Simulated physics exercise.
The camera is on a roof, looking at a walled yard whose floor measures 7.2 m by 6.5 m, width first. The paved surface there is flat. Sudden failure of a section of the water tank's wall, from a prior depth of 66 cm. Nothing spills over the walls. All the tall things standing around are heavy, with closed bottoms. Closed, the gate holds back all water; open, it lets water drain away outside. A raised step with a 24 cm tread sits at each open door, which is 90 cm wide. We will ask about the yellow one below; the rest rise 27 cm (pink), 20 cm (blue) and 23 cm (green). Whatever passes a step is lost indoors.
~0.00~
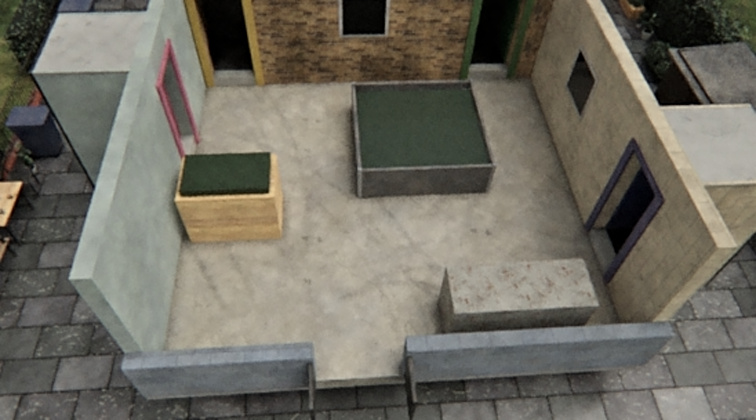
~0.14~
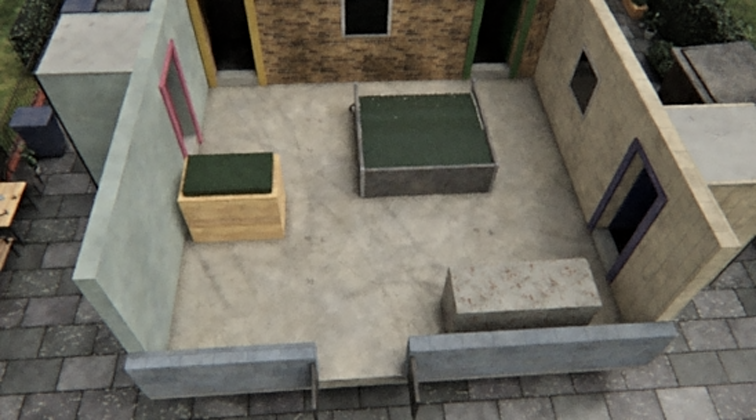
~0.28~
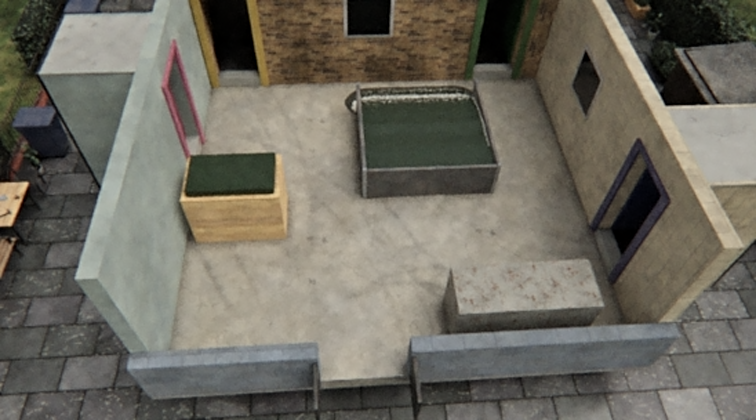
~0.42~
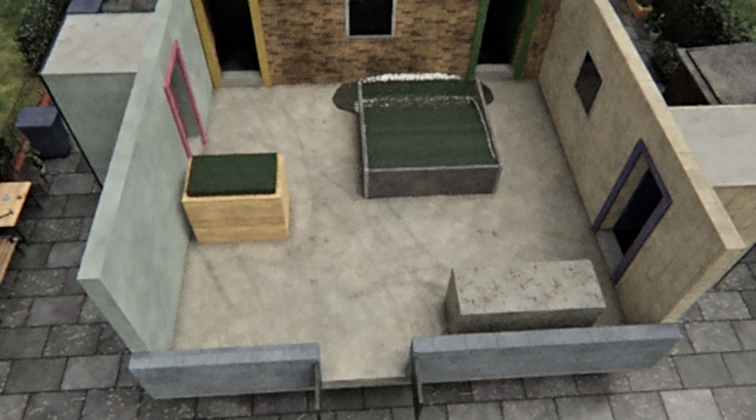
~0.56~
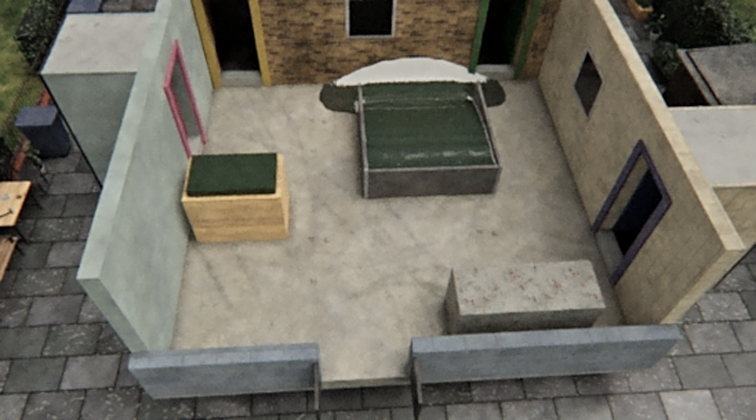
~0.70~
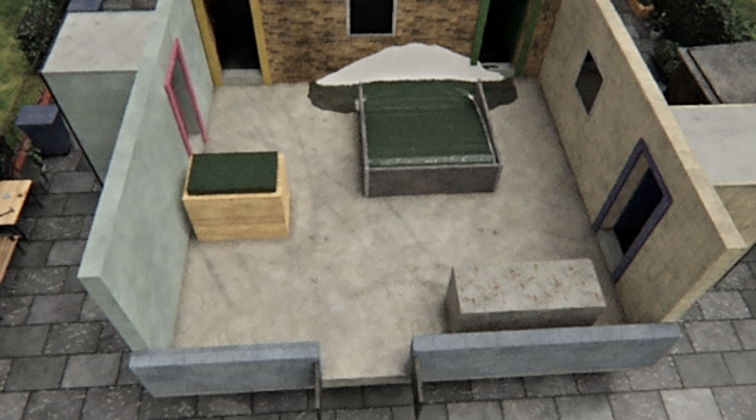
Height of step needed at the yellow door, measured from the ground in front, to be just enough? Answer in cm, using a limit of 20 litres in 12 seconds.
Approximately 17 cm.
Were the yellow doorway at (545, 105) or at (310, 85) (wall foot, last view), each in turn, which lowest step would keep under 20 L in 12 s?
Roughly 31 and 12.5 cm.
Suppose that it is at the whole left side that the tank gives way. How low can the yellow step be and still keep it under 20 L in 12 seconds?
Minimum height: Approx. 32 cm.
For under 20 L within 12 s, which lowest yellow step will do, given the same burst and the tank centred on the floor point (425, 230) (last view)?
Some 20 cm.
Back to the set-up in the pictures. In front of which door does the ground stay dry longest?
Blue.
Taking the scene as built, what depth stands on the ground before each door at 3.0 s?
Centimetres: Pink = 19, yellow = 16, blue = 4, green = 24.
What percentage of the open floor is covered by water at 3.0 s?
Wet: Close to 40 %.
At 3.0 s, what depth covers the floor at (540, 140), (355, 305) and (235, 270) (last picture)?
I'd read roughly 12, 0 and 0 cm there.
After 1.4 s water covers 15 % of the floor, deepest (52 cm) near (413, 86); 2 cm at the yellow door, 0 litres in over its 22 cm step.
After 3.0 s water covers 40 % of the floor, deepest (35 cm) near (515, 78); 16 cm at the yellow door, 2 litres in over its 22 cm step.
After 12.0 s water covers 100 % of the floor, deepest (12 cm) near (266, 367); 9 cm at the yellow door, 8 litres in over its 22 cm step.
At the yellow door as built, the water arrived by 1.4 s and peaked near 19 cm at 3.6 s.
Run again over the same 12 s with other heights there, 36 litres in over 14 cm, 14 litres over 19 cm. The limit of 20 litres is kept from about 17 cm up.
